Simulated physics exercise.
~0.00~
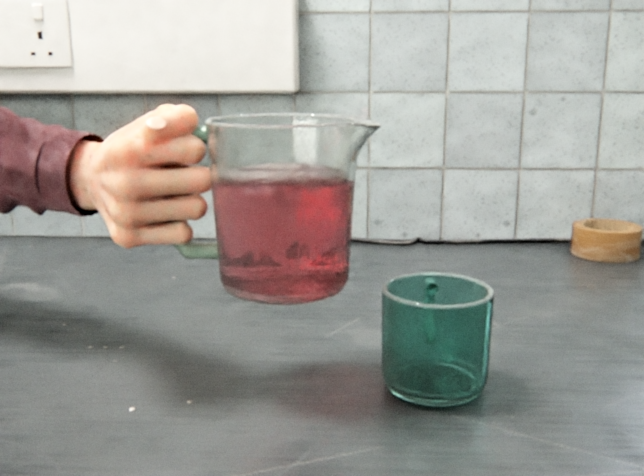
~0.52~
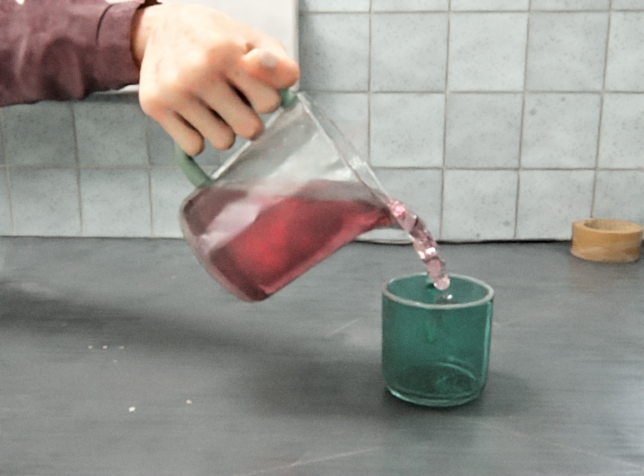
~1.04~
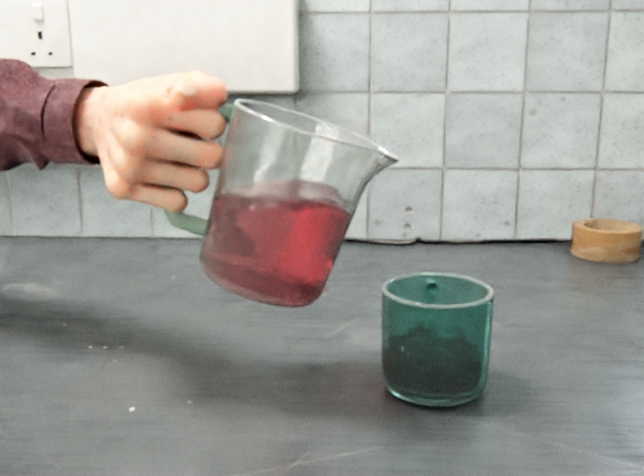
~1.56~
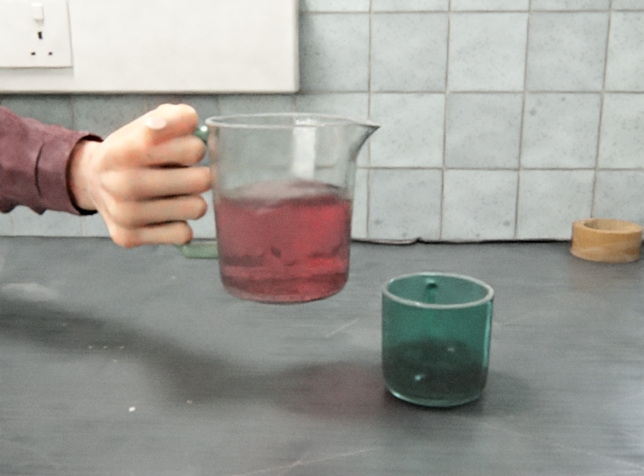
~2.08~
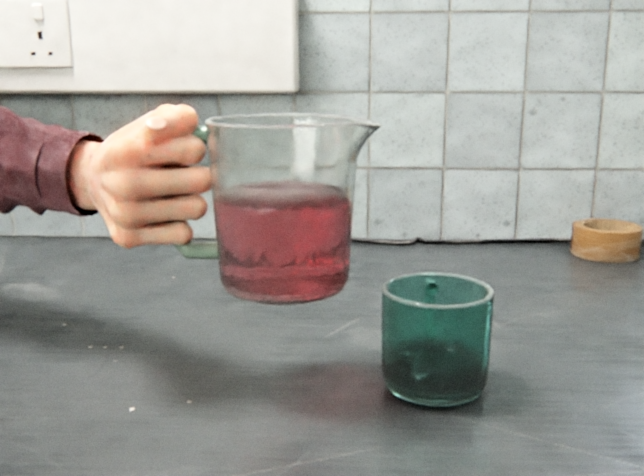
On a dark grey worktop before pale blue-grey wall tiles, seen from the side by a still camera, a hand in a maroon sleeve holds a clear glass jug of red liquid by its green handle. An empty green glass mug stands to the lower right, with a round wooden object farther back at the right edge. The hand tips the jug steeply to the right, and a stream runs from the spout into the mug. It then tilts the jug back until it is level. The jug ends still mostly holding its liquid, somewhat lower than before, while the mug holds some liquid.
